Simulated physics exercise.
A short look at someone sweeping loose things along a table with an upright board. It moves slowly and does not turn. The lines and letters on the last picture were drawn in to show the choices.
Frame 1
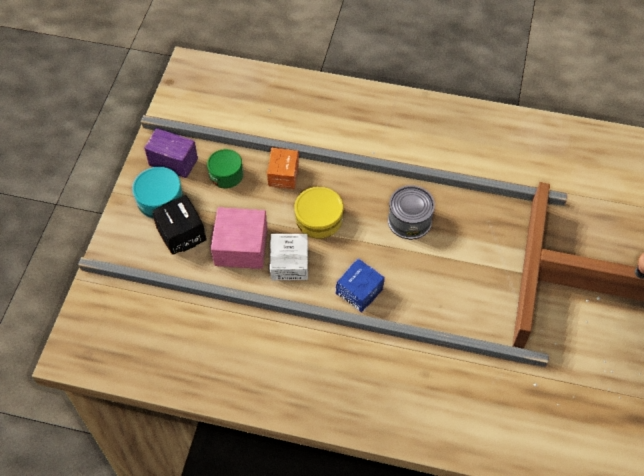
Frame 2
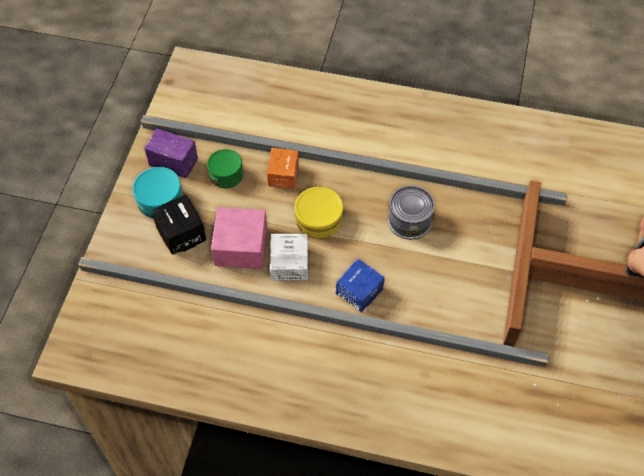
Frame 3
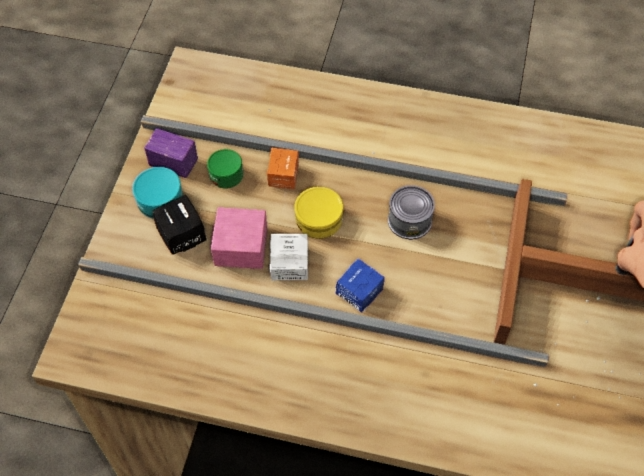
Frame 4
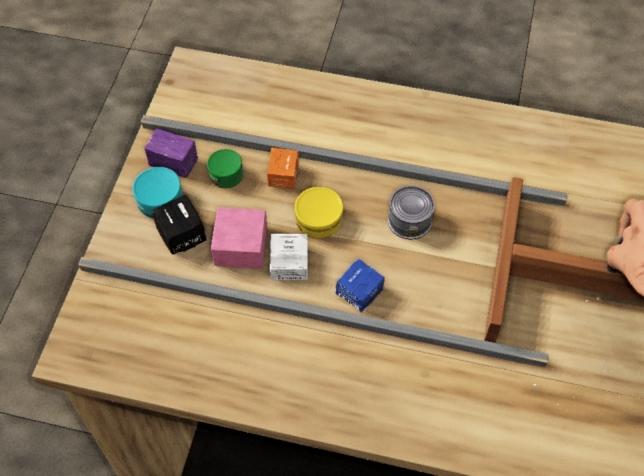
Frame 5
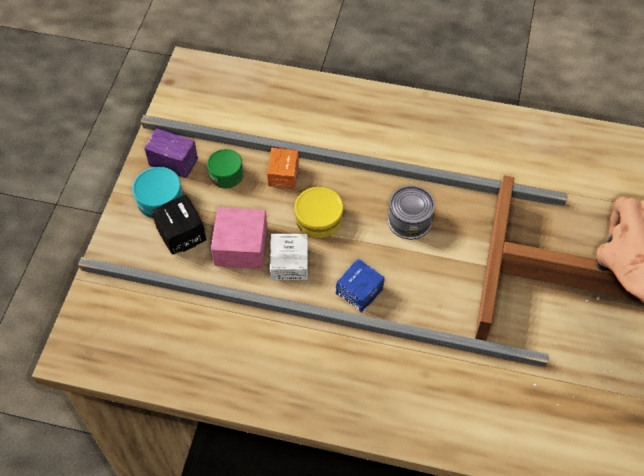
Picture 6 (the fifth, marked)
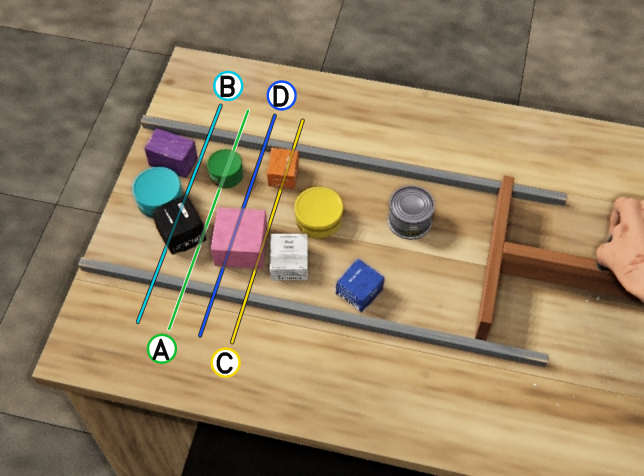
On a wooden table, a hand slowly pushes an upright board left toward small scattered objects.
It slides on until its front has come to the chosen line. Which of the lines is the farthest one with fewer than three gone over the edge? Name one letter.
Stop at A.
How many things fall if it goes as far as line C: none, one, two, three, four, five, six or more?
The count is none.
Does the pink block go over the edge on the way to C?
By then, no.
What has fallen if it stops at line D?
The black box goes over.
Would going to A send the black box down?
Yes.
On the marked copy, A at (212, 212); B at (182, 206); C at (270, 223); D at (240, 217).
Following A. Soon after the start, board (393, 225); blue packet (352, 285); grey tin (371, 205).
Later, board (290, 205); turquoise jar (137, 179); black box (136, 219).
In the end, board (213, 190); black box over the edge; turquoise jar over the edge; two fallen.
As for the rest, B drops four; C is within the limit but short; D is within the limit but short.
